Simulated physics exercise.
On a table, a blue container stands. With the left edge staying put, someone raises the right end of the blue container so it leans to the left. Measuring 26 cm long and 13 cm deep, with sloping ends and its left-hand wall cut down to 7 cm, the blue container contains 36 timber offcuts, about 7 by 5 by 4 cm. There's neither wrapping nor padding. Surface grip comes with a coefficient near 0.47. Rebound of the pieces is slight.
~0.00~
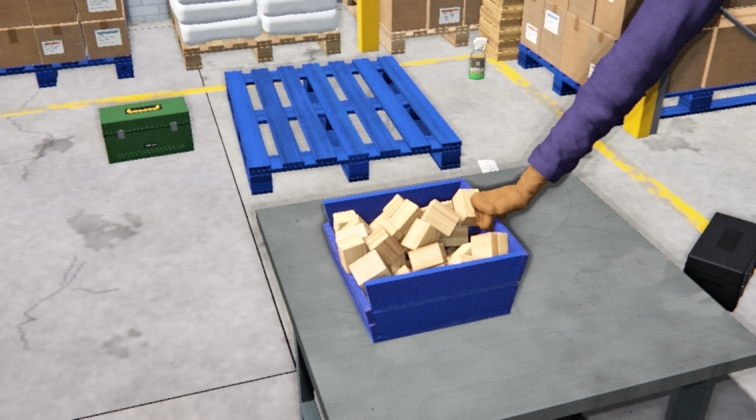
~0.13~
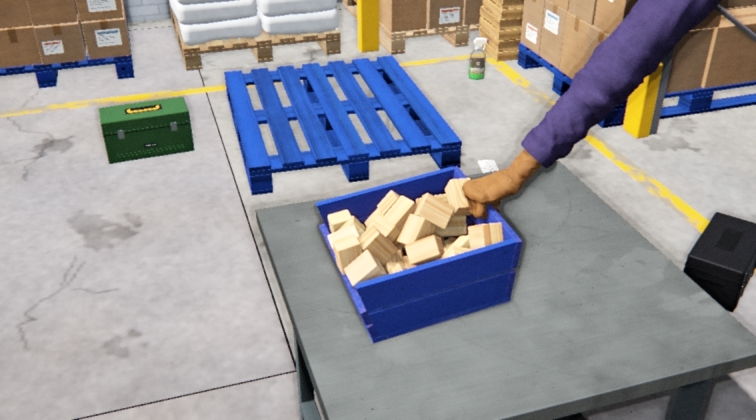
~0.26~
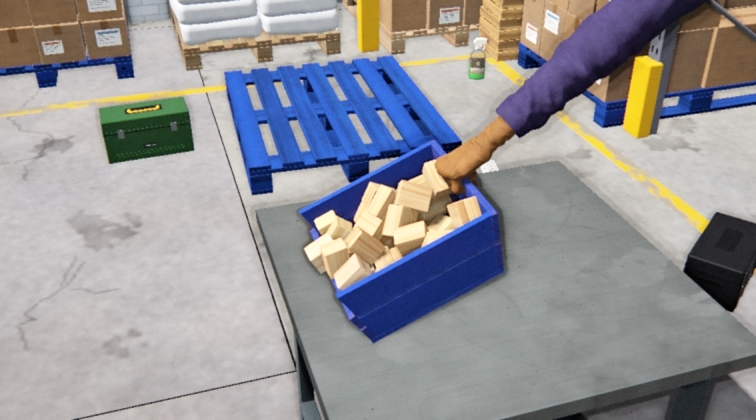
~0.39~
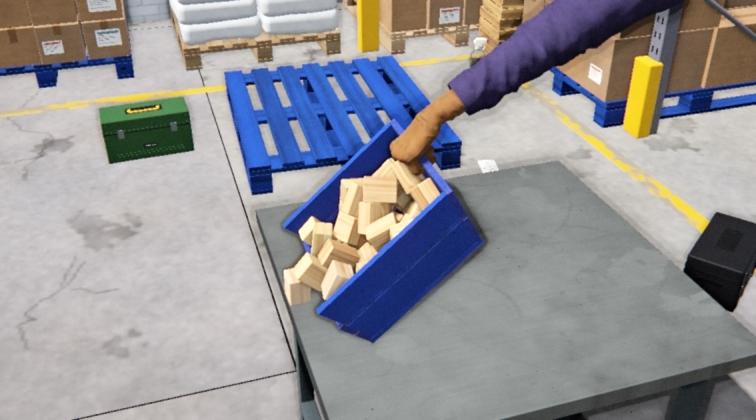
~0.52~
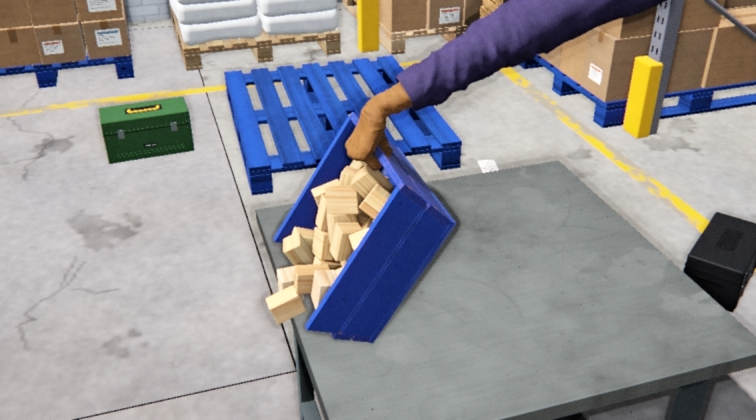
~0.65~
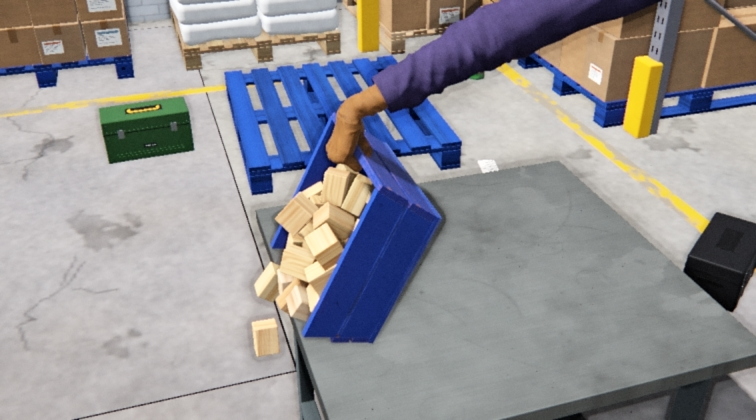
A blue container full of wooden blocks was tilted steeply to the left on a grey table by a purple-sleeved arm raising its right end, and a few blocks tumbled out over its lower side.
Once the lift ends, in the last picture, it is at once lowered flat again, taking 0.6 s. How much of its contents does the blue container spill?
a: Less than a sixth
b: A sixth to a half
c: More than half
Option b: A sixth to a half.
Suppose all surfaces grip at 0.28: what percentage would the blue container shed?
In that case the blue container sheds 40 per cent of its load.
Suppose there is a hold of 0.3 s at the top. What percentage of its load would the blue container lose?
In that case the blue container sheds 30 percent of its load.
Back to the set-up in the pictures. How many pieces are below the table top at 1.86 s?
Around 10, roughly.
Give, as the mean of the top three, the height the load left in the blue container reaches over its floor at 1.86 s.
Near 11 centimetres, I'd say.
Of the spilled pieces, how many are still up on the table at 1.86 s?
Piece count: Roughly 2.
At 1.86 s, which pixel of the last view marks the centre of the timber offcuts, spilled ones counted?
Roughly at (375, 280).
After 0.84 s, tilt 48°; blue container 24 in, 12 out.
After 1.08 s, tilt 12°; blue container 24 in, 12 out.
After 1.42 s, tilt 0°; blue container 24 in, 12 out.
When it is over (at 1.86 s), blue container 24 in, 12 out. Asked share, 12 of 36, 33 per cent.
